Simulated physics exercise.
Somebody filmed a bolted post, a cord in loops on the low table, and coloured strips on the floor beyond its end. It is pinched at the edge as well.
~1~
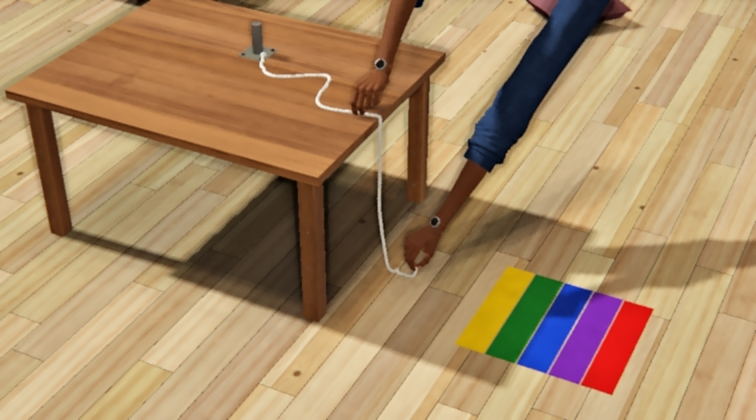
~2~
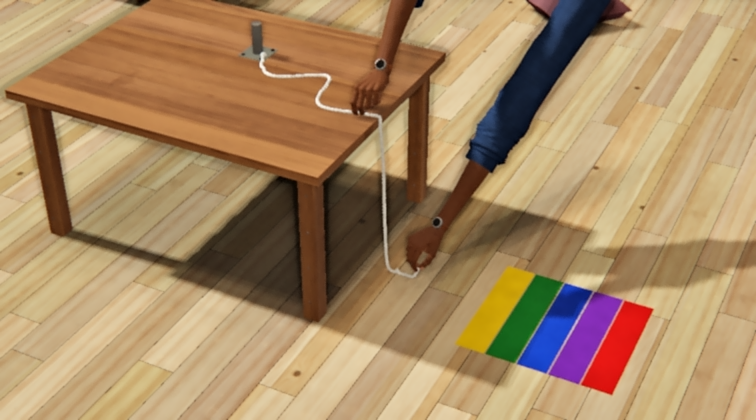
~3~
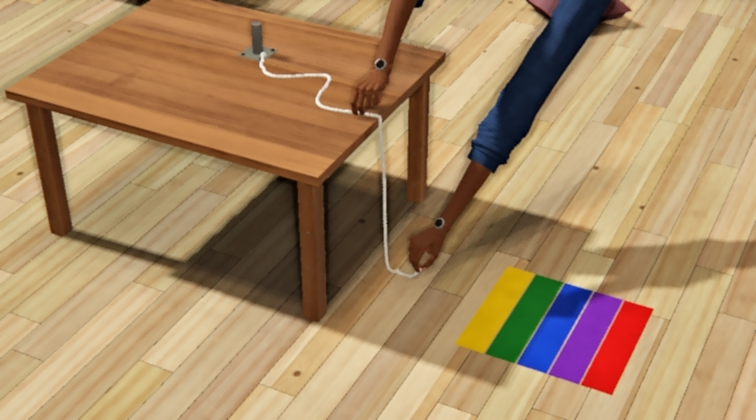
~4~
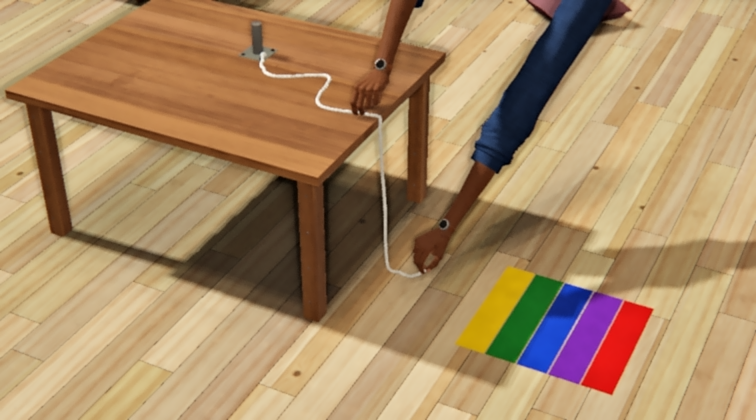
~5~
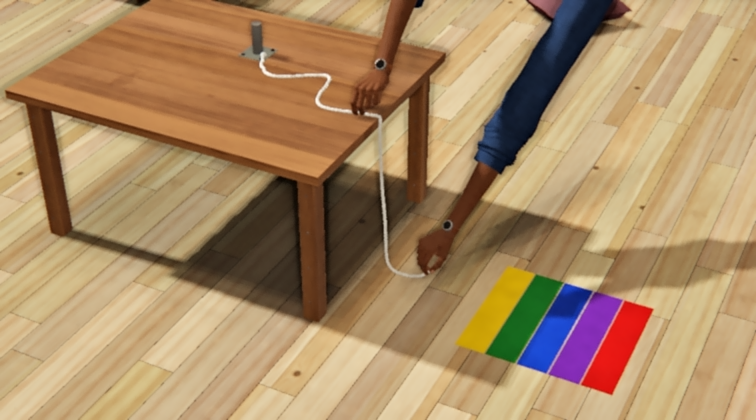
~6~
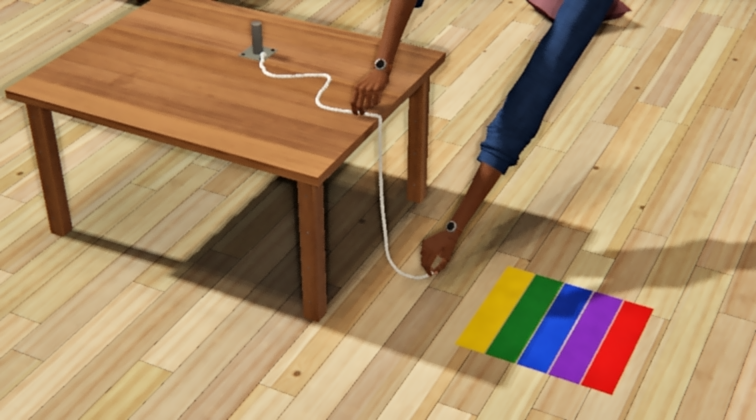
A hand on the floor slowly draws the cord's end slightly right, toward the coloured strips.
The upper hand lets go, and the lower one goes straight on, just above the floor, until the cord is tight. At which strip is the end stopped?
The end stops over the purple strip.
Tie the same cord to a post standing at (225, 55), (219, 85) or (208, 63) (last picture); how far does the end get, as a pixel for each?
Near (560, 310), (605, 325) and (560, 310).
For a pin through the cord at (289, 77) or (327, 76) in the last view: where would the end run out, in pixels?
Try by try, around (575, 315) and (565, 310).
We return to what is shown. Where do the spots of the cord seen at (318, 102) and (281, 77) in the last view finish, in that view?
About (390, 102), and the other about (310, 72).
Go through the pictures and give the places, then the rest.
The first frame shows end (416, 268); yellow (479, 333); green (510, 343); blue (540, 353); purple (572, 363); red (604, 373).
The second frame shows end (418, 269); cord through (264, 68) (324, 76) (321, 106) (380, 130) (384, 194) (386, 251).
The third frame shows end (421, 269).
The fourth frame shows end (425, 271); cord through (264, 68) (324, 76) (321, 106) (380, 130) (384, 195) (386, 251).
The fifth frame shows end (429, 272).
The sixth frame shows end (433, 273); cord through (264, 68) (324, 76) (321, 106) (380, 130) (381, 194) (387, 251).
Soon after, end near (540, 305); over green.
Then, end near (576, 316); over purple.
At full stretch, end near (597, 323); over purple. It gets as far as the purple strip.
